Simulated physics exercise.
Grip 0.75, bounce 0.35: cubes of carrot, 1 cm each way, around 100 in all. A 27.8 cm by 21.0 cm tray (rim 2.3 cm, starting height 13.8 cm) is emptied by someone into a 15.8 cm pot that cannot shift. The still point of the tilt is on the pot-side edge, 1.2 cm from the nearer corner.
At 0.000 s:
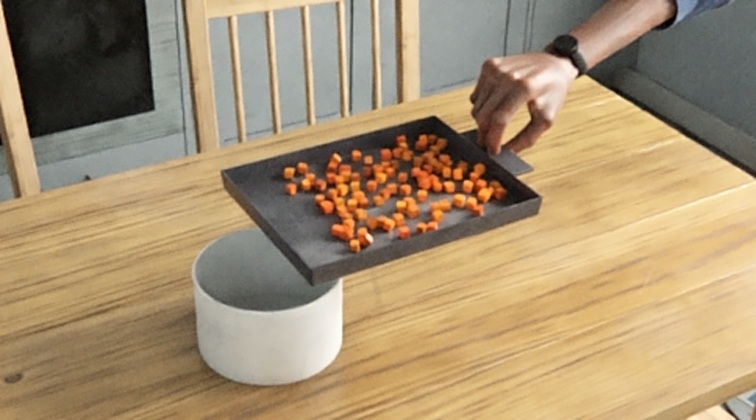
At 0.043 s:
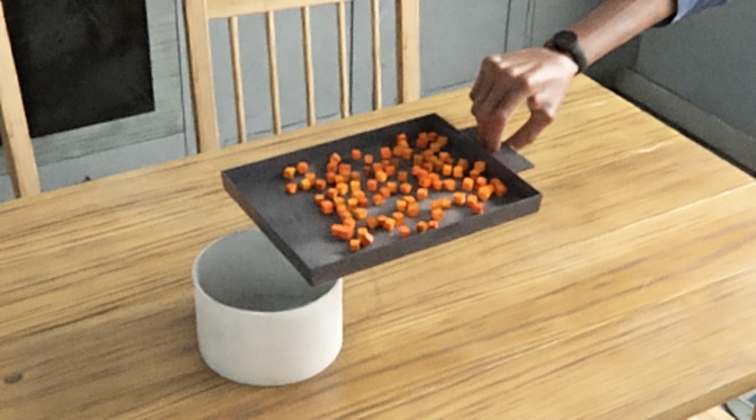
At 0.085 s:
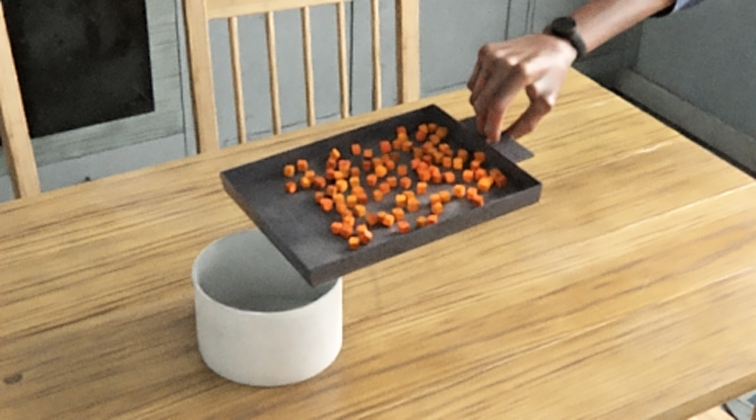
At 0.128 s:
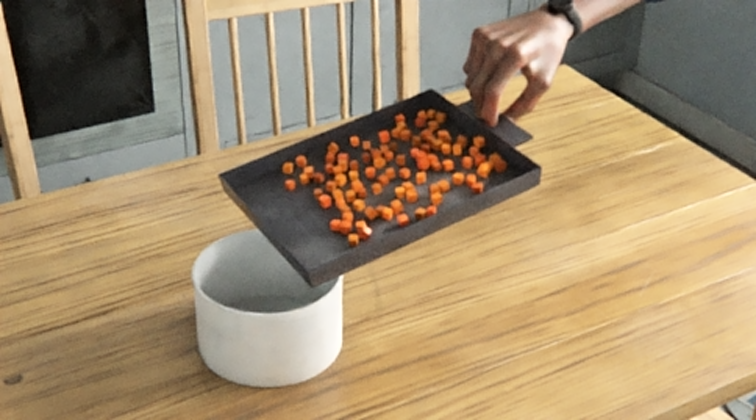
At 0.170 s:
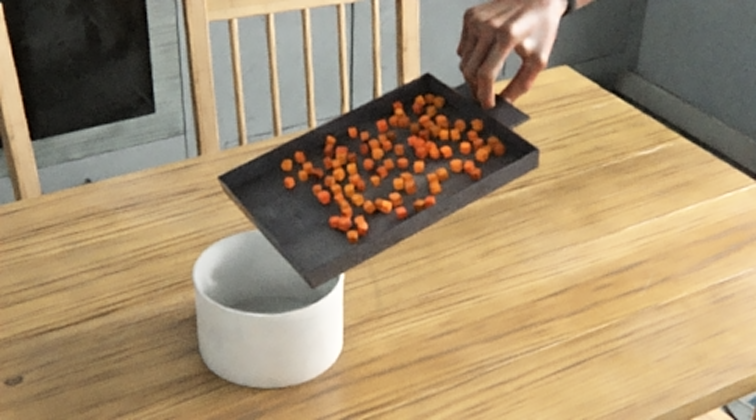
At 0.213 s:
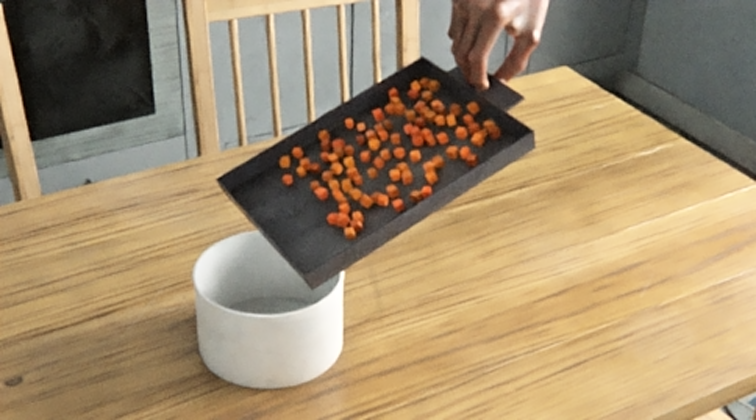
The footage shows a hand lifting the right end of a dark tray of orange carrot cubes, steadily steepening its slant, while the left edge stays beside a round white pot on a wooden table and the cubes keep their scattered arrangement.
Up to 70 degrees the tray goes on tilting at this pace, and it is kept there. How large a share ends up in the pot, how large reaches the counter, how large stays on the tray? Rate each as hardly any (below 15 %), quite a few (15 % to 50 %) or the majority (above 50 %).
I would put it this way: Pot: Quite a few, counter: Quite a few, tray: Quite a few.
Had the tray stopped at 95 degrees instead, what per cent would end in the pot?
35 %.
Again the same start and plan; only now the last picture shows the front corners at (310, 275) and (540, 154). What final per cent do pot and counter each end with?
Pot 0 % / counter 65 %.
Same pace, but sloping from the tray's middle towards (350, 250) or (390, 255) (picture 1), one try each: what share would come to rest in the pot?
About 0 and 0 per cent.
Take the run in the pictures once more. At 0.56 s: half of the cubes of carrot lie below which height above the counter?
Roughly 22 centimetres.
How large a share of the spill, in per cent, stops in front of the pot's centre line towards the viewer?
Some 30 per cent.
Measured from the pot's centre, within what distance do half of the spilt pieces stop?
Roughly 24 cm from the centre.
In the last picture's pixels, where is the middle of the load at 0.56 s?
Near pixel (284, 162).
After 0.42 s, tilt 45 degrees; the tray holds 100 %, the pot 0 %.
After 0.56 s, tilt 62 degrees; the tray holds 100 %, the pot 0 %.
After 0.83 s, tilt 70 degrees; the tray holds 40 %, the pot 20 %.
By 2.1 s all is still; pot 25 %, counter 40 %, tray 35 %.
